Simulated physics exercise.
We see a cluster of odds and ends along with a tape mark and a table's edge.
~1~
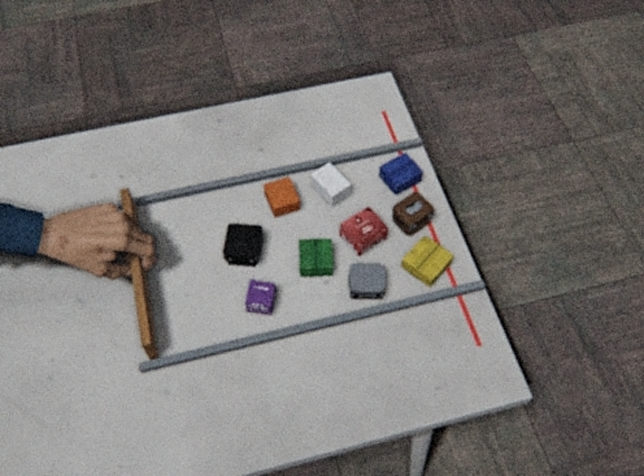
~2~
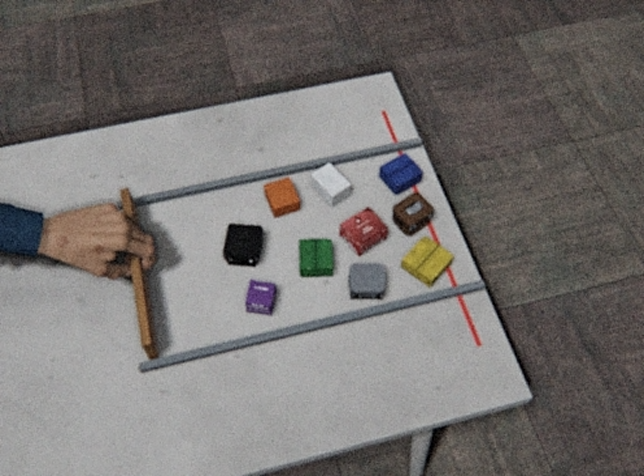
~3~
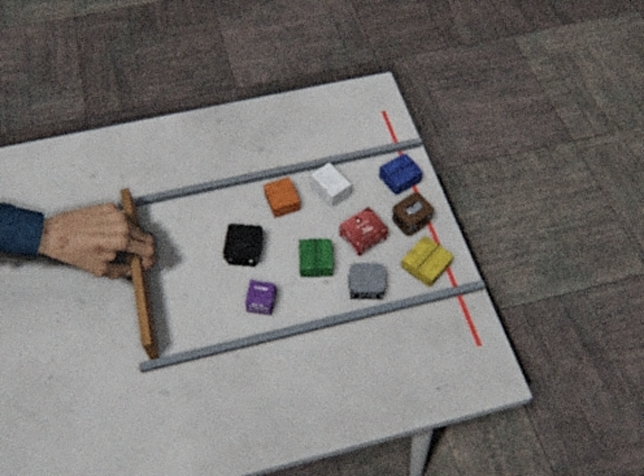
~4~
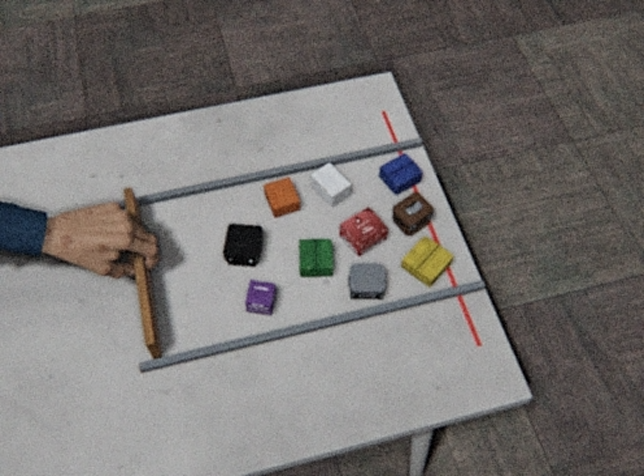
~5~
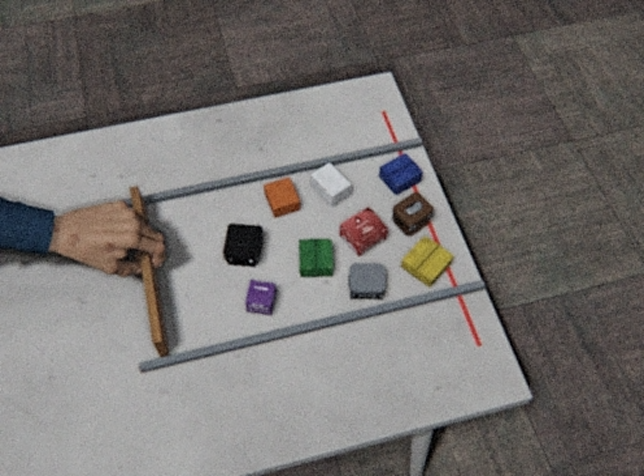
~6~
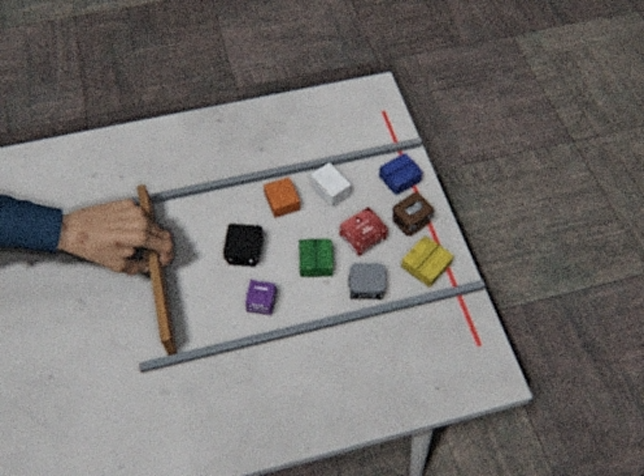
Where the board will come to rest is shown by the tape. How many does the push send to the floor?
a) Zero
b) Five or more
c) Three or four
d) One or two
b, five or more.
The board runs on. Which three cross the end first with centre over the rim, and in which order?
Brown case, blue box, yellow box.
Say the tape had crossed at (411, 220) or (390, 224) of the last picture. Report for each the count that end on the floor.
Result, try by try: 4, 3.
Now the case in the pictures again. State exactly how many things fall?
7 in total.
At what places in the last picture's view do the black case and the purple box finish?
For the black case it's (438, 196), and for the purple box it's (457, 251).
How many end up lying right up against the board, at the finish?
That makes 3.
Soon after, none off yet; blue box at rest near (401, 174); brown case at rest near (412, 215); yellow box at rest near (427, 261).
In the end, the number that fall off is five or more; gone, green box, white block, grey case, red box, yellow box, brown case and blue box.
